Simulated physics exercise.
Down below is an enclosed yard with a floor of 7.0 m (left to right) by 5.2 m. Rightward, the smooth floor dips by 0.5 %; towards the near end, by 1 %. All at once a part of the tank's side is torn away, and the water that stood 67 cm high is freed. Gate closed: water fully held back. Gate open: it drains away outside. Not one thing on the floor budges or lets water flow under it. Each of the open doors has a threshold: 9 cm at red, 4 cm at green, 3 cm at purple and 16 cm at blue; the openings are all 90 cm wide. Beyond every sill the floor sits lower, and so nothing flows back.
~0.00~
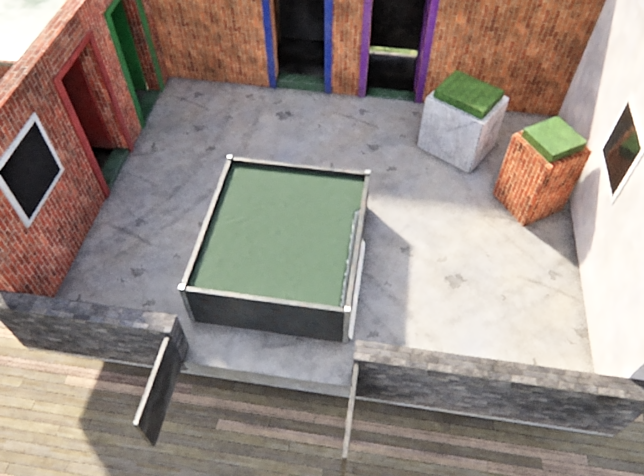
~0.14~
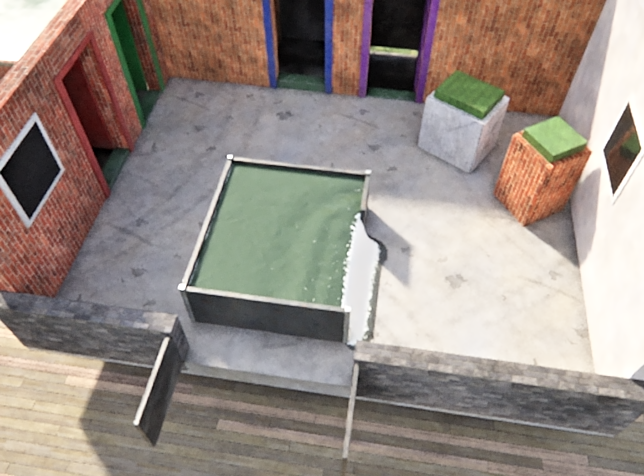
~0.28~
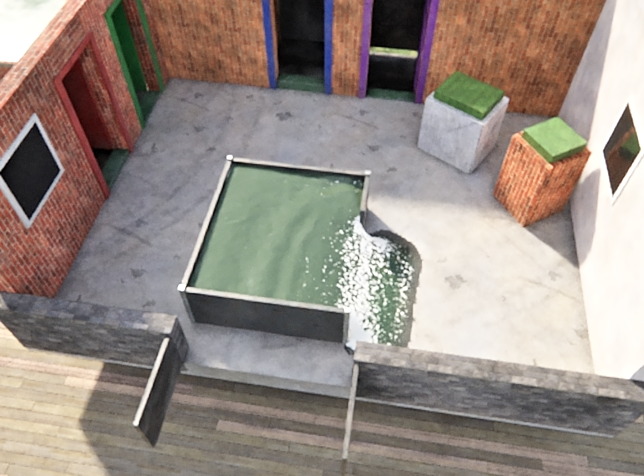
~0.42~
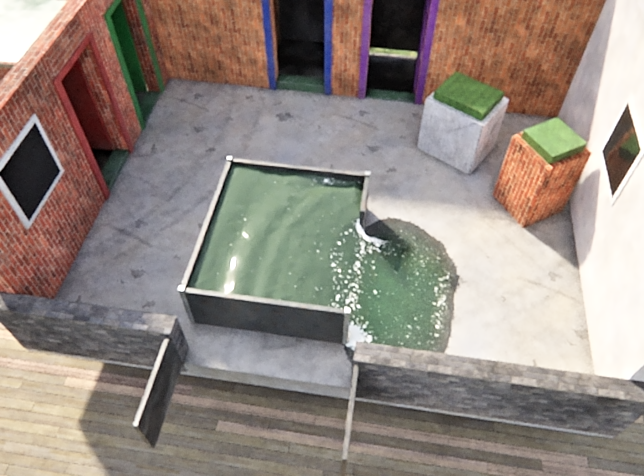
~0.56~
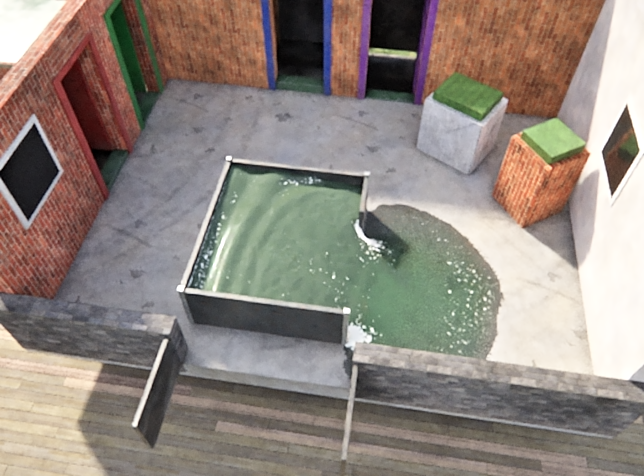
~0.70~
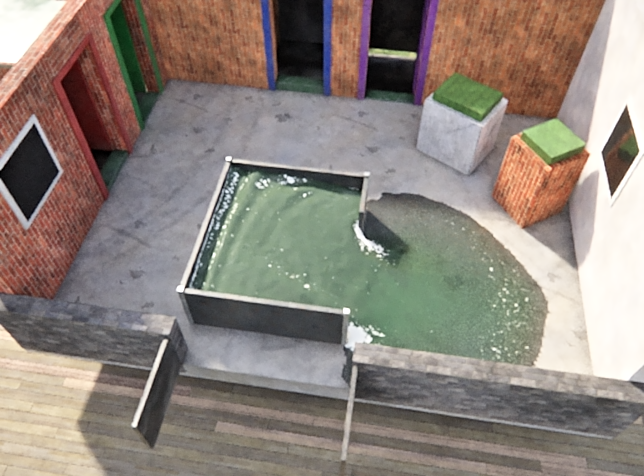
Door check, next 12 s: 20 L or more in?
At the red door the inflow will remain within the limit; at the green door the inflow will break the limit; at the purple door the inflow will break the limit; at the blue door the inflow will remain within the limit.
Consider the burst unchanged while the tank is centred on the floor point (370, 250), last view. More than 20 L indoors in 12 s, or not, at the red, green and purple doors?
Red stays inside, green goes beyond, purple stays inside, judged against that limit.
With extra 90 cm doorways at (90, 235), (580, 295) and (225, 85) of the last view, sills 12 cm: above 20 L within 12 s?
Per doorway, in order: Insufficient / sufficient / insufficient.
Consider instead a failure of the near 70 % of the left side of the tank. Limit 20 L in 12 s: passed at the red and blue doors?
Versus the limit - red: Exceeded, blue: Within.
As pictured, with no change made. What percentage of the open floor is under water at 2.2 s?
Around 30 per cent.
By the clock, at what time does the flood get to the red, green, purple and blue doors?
Times: Red 6.5 seconds, green 5.5 seconds, purple 4.0 seconds, blue 4.5 seconds.
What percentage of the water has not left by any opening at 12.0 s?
Remaining: Roughly 86 %.
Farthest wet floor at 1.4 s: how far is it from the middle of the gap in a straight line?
About 3.6 m out.
After 1.4 s water covers 25 % of the floor and is deepest (58 cm) near (597, 407); red door not reached, green door not reached, purple door not reached, blue door not reached.
After 2.2 s water covers 30 % of the floor and is deepest (52 cm) near (597, 407); red door not reached, green door not reached, purple door not reached, blue door not reached.
After 3.5 s water covers 40 % of the floor and is deepest (39 cm) near (577, 270); red door not reached, green door not reached, purple door not reached, blue door not reached.
After 7.0 s water covers 85 % of the floor and is deepest (18 cm) near (574, 250); red door 5 cm at the sill, 0 L in, green door 15 cm at the sill, 45 L in, purple door 8 cm at the sill, 10 L in, blue door 10 cm at the sill, 0 L in.
After 12.0 s water covers 100 % of the floor and is deepest (12 cm) near (67, 328); red door 7 cm at the sill, 0 L in, green door 8 cm at the sill, 177 L in, purple door 5 cm at the sill, 60 L in, blue door 4 cm at the sill, 0 L in.
